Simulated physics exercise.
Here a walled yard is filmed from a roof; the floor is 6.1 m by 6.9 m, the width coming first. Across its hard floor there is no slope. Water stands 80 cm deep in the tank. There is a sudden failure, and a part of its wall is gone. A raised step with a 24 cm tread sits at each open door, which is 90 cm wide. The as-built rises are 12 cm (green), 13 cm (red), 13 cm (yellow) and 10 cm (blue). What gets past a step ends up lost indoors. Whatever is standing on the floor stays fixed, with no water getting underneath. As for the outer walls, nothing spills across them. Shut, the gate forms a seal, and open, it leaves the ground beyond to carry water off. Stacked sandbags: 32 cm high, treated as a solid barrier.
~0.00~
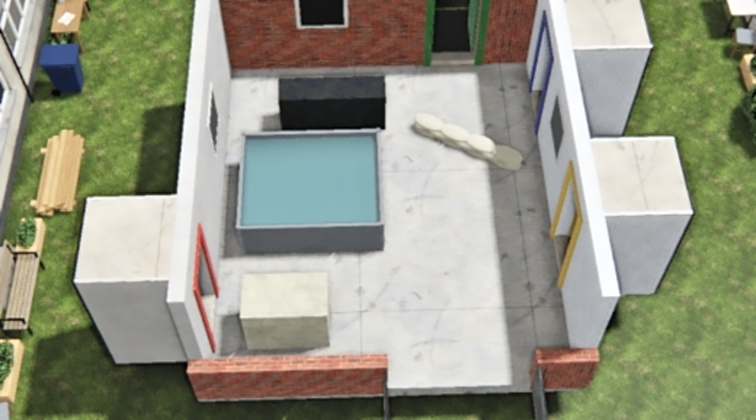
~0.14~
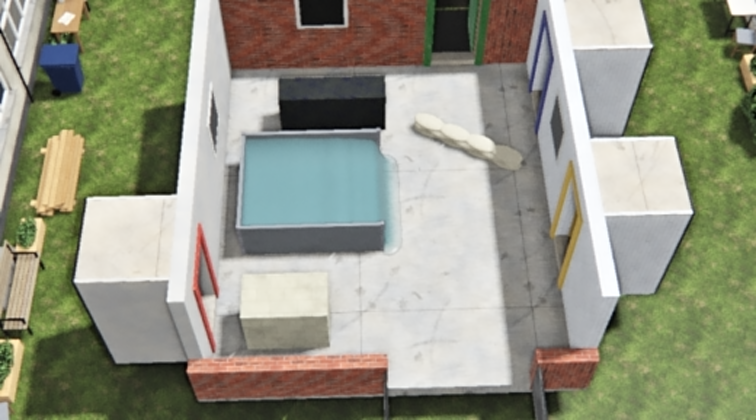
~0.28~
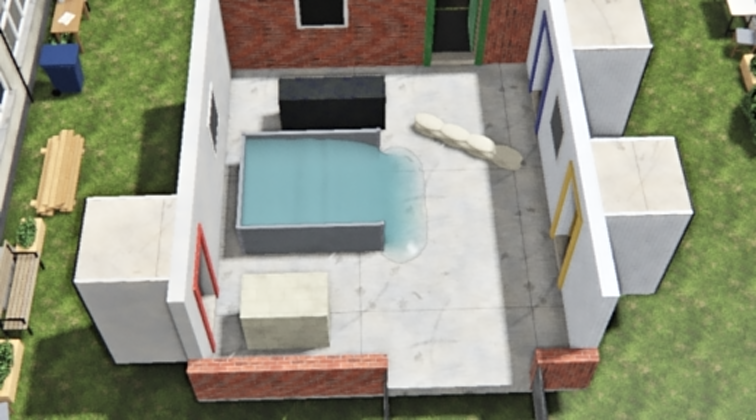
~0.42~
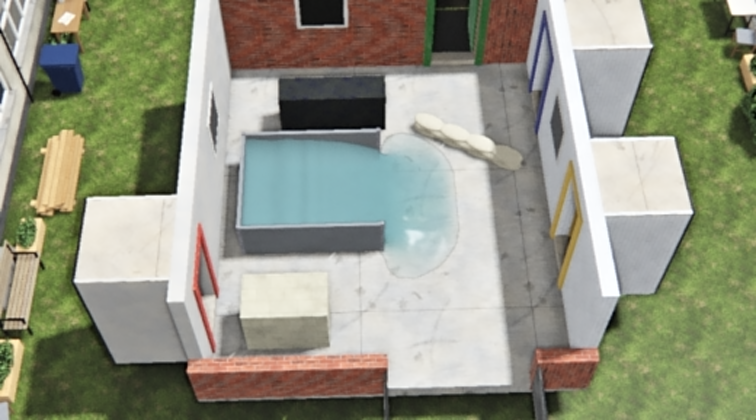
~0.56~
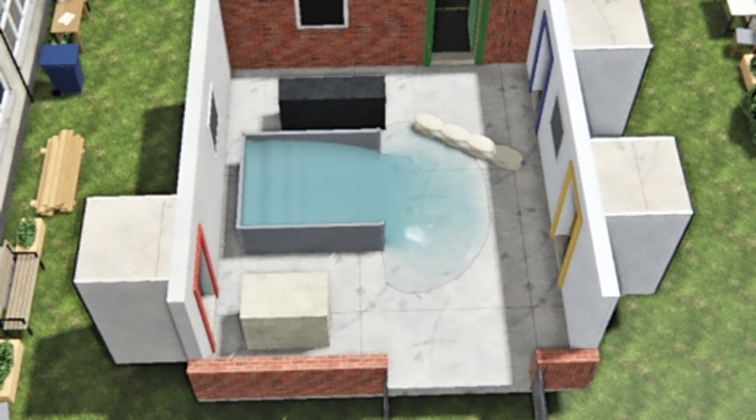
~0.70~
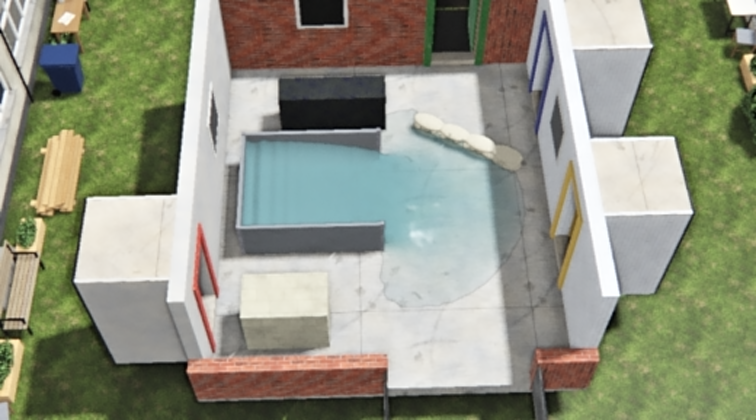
Water poured out through the open right side of a gray tank in a walled yard, spreading across the pale floor in a widening rounded sheet, past the sandbags' near side, while the tank's level dropped slightly.
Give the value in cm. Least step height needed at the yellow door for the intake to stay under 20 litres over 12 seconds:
30 cm or so.
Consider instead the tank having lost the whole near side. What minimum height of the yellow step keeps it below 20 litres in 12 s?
Some 9.0 cm.
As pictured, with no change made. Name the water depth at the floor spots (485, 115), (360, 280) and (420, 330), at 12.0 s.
Ordered as asked: 3, 5, 5 cm.
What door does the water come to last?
The red door.
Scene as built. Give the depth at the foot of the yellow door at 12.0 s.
It stands about 5.0 centimetres deep.
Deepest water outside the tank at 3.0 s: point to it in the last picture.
At about (555, 370).
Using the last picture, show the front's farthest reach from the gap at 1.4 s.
At about (558, 322).
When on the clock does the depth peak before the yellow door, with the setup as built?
Around 2.0 seconds.
After 1.4 s water covers 35 % of the floor, deepest (56 cm) near (539, 194); 28 cm at the yellow door, 17 litres in over its 13 cm step.
After 3.0 s water covers 55 % of the floor, deepest (50 cm) near (555, 370); 28 cm at the yellow door, 166 litres in over its 13 cm step.
After 12.0 s water covers 95 % of the floor, deepest (12 cm) near (231, 85); 5 cm at the yellow door, 234 litres in over its 13 cm step.
At the yellow door as built, the water arrived by 1.0 s and peaked near 34 cm at 2.0 s.
With a step of 25 cm, 55 litres would have come in within the 12 s; with 33.5 cm, 7 litres. So under 20 litres takes about 30 cm.
